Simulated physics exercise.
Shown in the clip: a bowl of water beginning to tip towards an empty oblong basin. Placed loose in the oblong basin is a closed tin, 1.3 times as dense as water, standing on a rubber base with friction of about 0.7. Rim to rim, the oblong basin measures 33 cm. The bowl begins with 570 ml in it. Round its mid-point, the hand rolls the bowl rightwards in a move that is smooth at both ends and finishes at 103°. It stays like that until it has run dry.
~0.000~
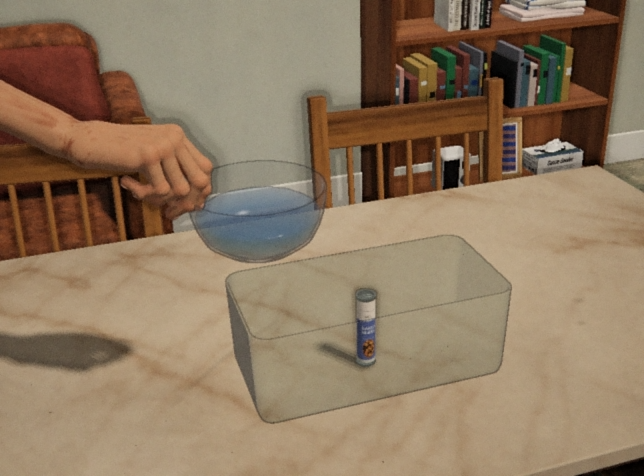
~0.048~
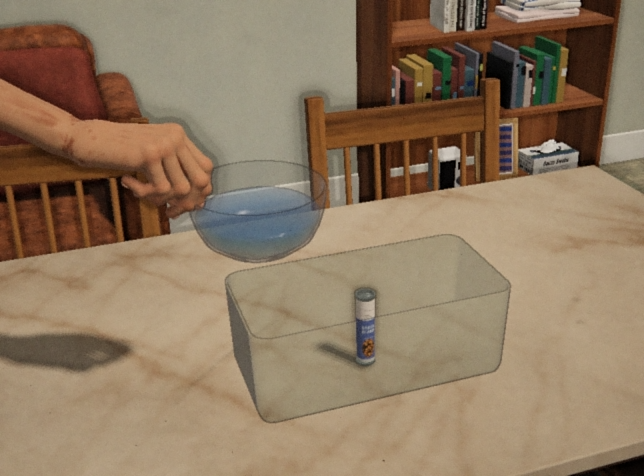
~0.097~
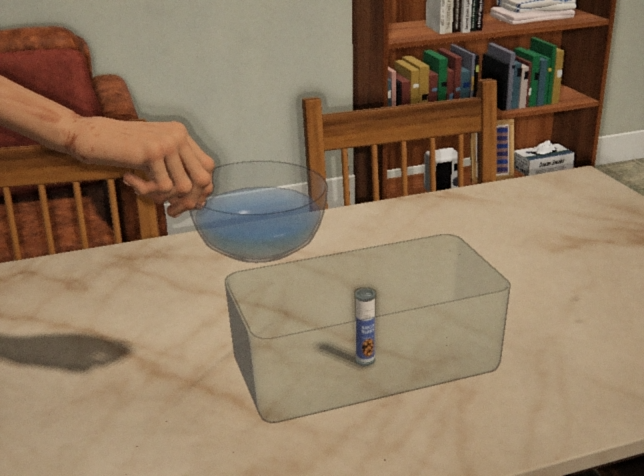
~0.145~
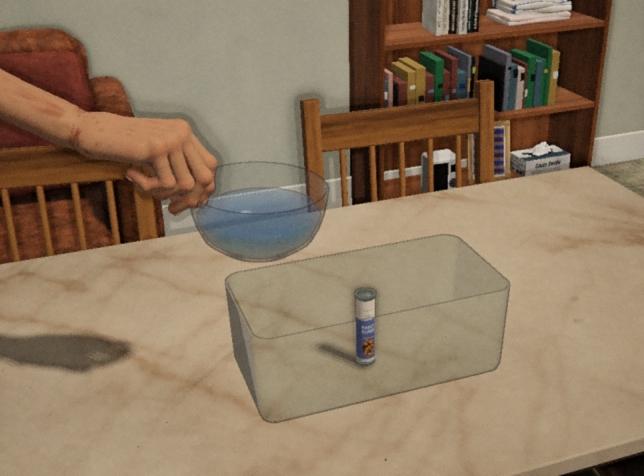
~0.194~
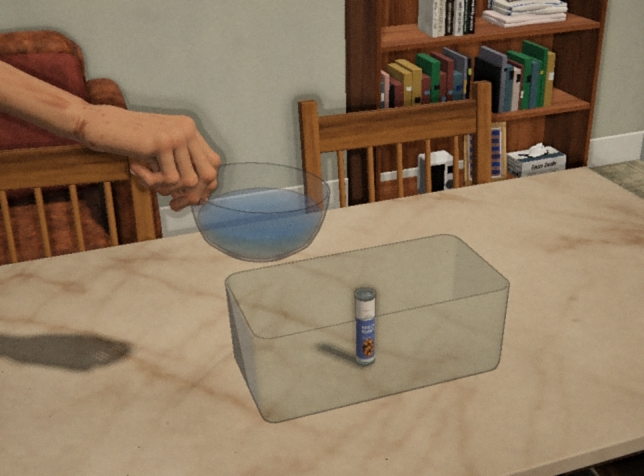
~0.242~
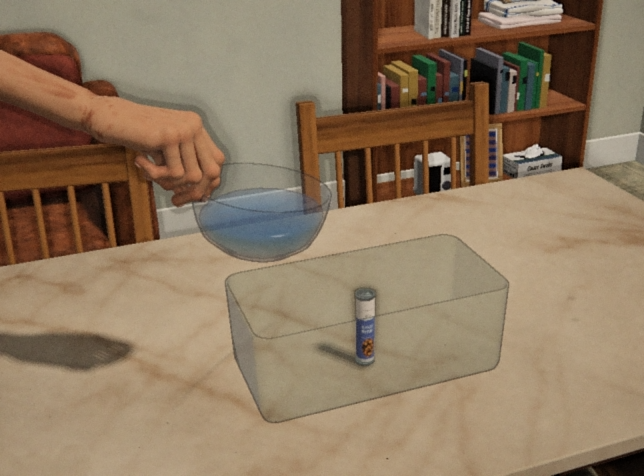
A hand slightly tilts a glass bowl of blue water above a clear basin holding a small tin.
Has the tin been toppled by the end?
Most probably it will stay balanced.
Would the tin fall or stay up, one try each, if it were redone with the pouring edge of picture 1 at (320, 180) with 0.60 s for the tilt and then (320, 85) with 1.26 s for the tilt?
First it tips over; then it stays on its base.
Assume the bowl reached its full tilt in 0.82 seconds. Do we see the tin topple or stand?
Then the tin does not tip.
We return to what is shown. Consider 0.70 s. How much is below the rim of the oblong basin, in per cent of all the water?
Close to 8 in a hundred.
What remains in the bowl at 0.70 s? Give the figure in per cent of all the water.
At that time about 66 in a hundred parts are still held.
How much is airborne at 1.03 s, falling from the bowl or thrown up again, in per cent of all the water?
Roughly 8 per cent.
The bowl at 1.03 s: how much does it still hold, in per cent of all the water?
8 per cent or thereabouts.
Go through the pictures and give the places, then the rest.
The first frame shows tilt 0°; pouring edge (322, 178); surface from (194, 219) to (316, 199); the oblong basin's rim runs from (238, 308) to (485, 261); the tin's top is at (366, 298).
The second frame shows tilt 0°; pouring edge (322, 178); surface from (195, 218) to (316, 200).
The third frame shows tilt 2°; pouring edge (323, 179); surface from (195, 218) to (316, 199).
The fourth frame shows tilt 3°; pouring edge (324, 181); surface from (197, 218) to (316, 201).
The fifth frame shows tilt 6°; pouring edge (325, 184); surface from (197, 218) to (317, 201).
The sixth frame shows tilt 9°; pouring edge (326, 188); surface from (199, 218) to (319, 200).
After 0.70 s the tilt is 60° and 66 per cent is still to pour; the tin stands where it began.
After 1.03 s the tilt is 95° and 8 per cent is still to pour; the tin stands where it began.
After 1.38 s the tilt is 103° and 0 per cent is still to pour; the tin stands where it began.
After 1.76 s the tilt is 103° and 0 per cent is still to pour; the tin stands where it began.
In the end the tin stands where it began.
